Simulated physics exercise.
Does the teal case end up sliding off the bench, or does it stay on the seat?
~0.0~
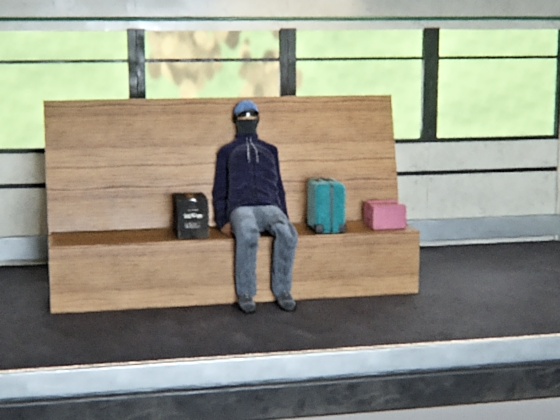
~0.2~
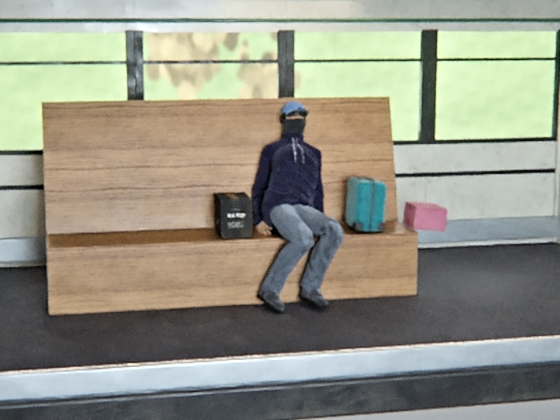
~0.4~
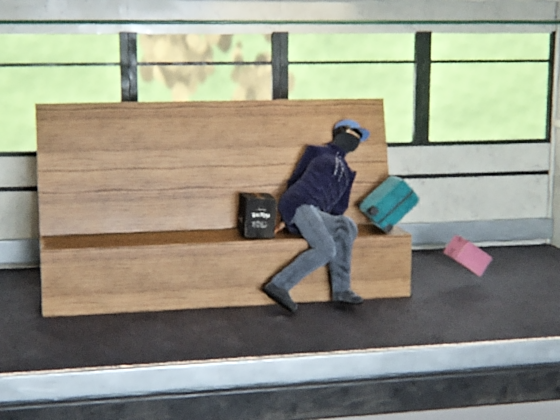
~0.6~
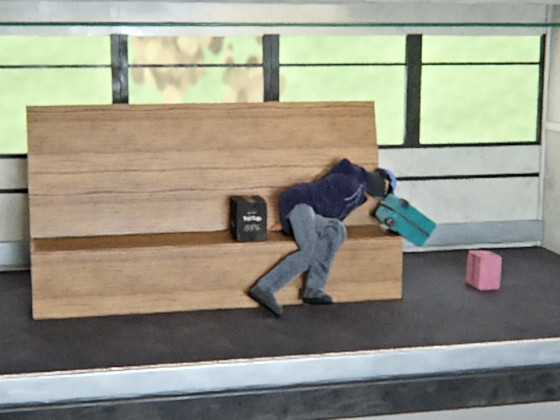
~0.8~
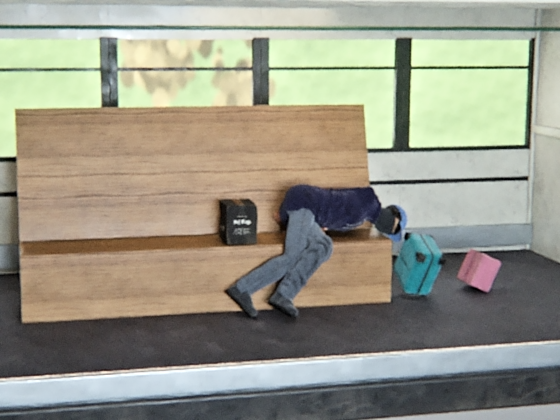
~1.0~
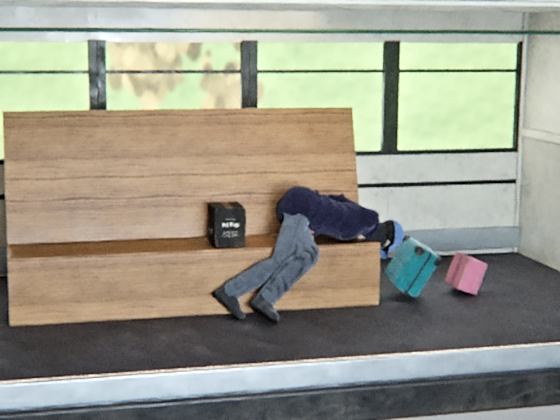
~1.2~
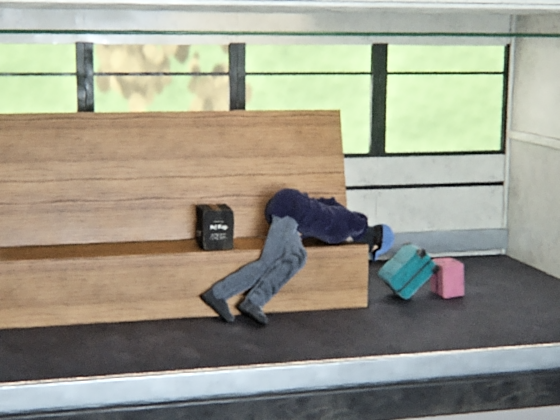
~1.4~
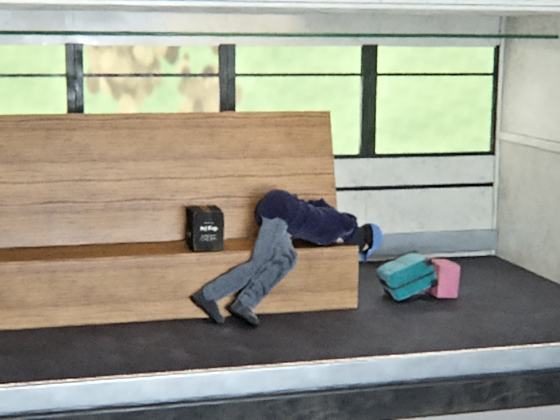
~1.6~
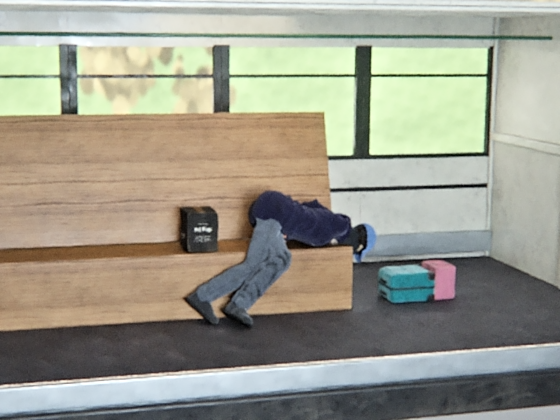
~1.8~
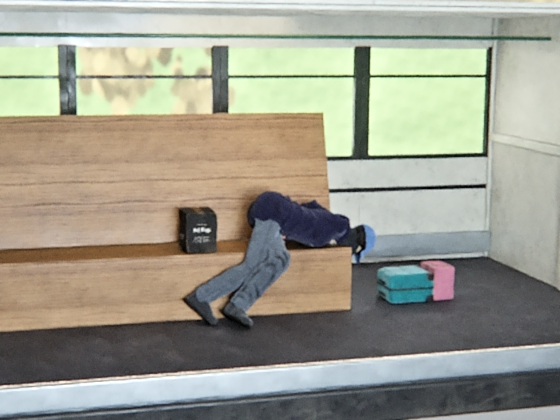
The teal case slides off the right end of the bench and ends up lying on the floor against the pink box.
